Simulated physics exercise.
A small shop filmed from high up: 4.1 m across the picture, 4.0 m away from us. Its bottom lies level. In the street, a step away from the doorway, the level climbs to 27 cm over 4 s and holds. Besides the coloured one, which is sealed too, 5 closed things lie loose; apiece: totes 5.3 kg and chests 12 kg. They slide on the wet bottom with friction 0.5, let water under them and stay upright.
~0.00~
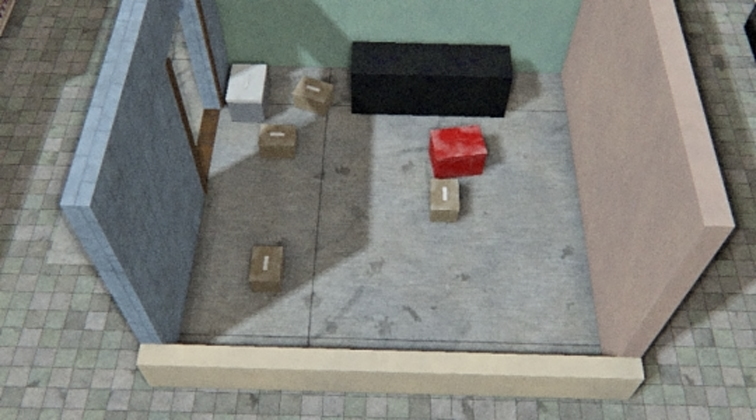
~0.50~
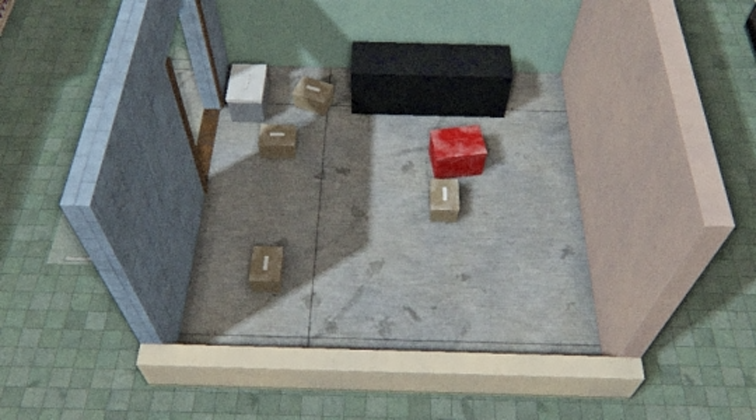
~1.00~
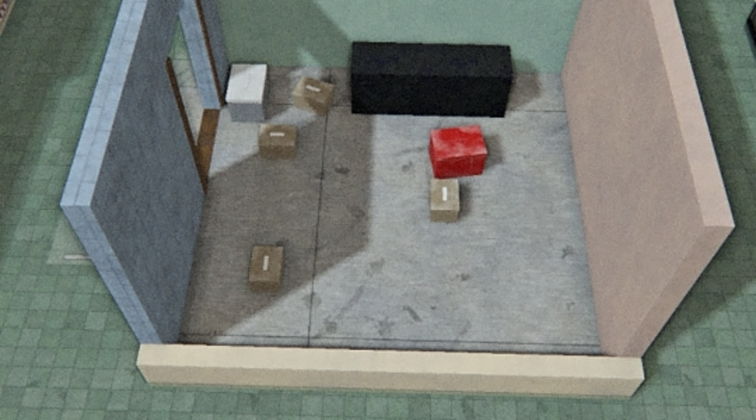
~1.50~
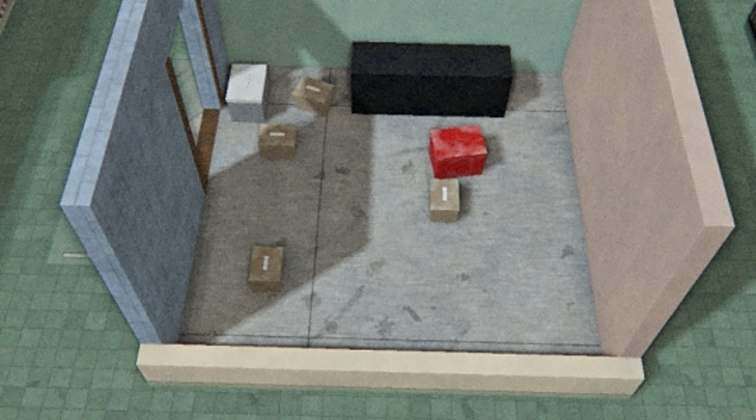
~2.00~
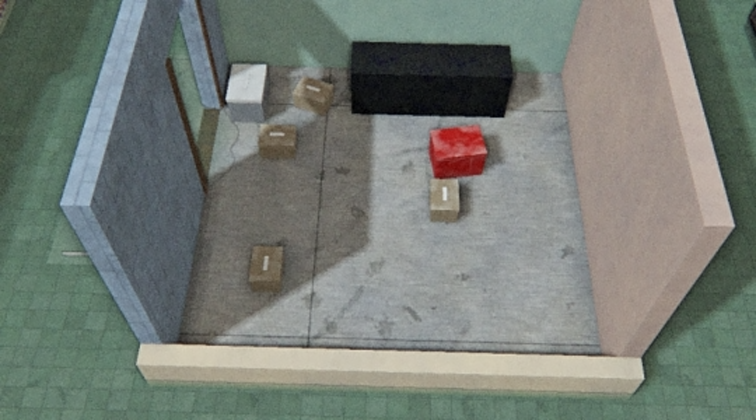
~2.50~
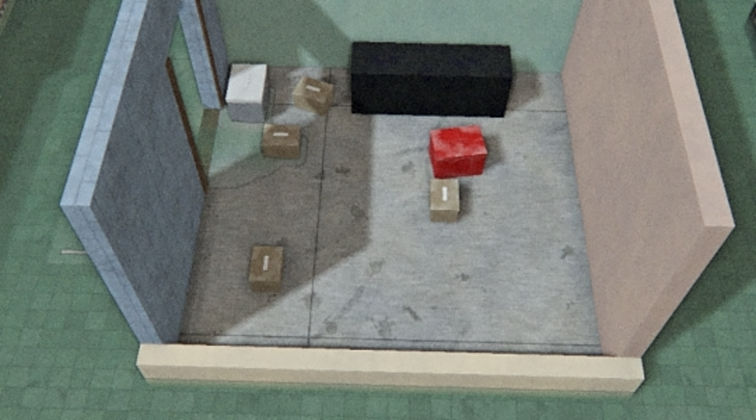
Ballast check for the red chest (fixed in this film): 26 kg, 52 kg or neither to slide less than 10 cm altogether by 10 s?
For it, only the larger load is enough.
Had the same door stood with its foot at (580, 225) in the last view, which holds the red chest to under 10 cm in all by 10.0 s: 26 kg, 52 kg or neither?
Then only the larger load is enough.
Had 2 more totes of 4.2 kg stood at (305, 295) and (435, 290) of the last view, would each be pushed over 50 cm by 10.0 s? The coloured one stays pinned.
In that order: Short of it, over.
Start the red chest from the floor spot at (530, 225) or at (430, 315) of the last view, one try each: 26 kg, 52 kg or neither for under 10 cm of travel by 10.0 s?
In that order: It takes the larger; only the larger holds.
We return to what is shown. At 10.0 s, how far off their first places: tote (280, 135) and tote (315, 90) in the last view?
In turn: 300 cm, 80 cm.
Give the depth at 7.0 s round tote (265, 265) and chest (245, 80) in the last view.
About 1 and 9 cm.
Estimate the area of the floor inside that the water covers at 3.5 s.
About 3.5 m2.
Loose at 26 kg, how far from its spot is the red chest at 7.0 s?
Roughly 30 cm.
After 3.5 s the red chest would be 0 cm from its start with 26 kg and 0 cm from its start with 52 kg; 0 cm of water round it then.
After 4.5 s the red chest would be 0 cm from its start with 26 kg and 0 cm from its start with 52 kg; 3 cm of water round it then.
After 7.0 s the red chest would be 25 cm from its start with 26 kg and 0 cm from its start with 52 kg; 7 cm of water round it then.
After 10.0 s the red chest would be 116 cm from its start with 26 kg and 0 cm from its start with 52 kg; 13 cm of water round it then.
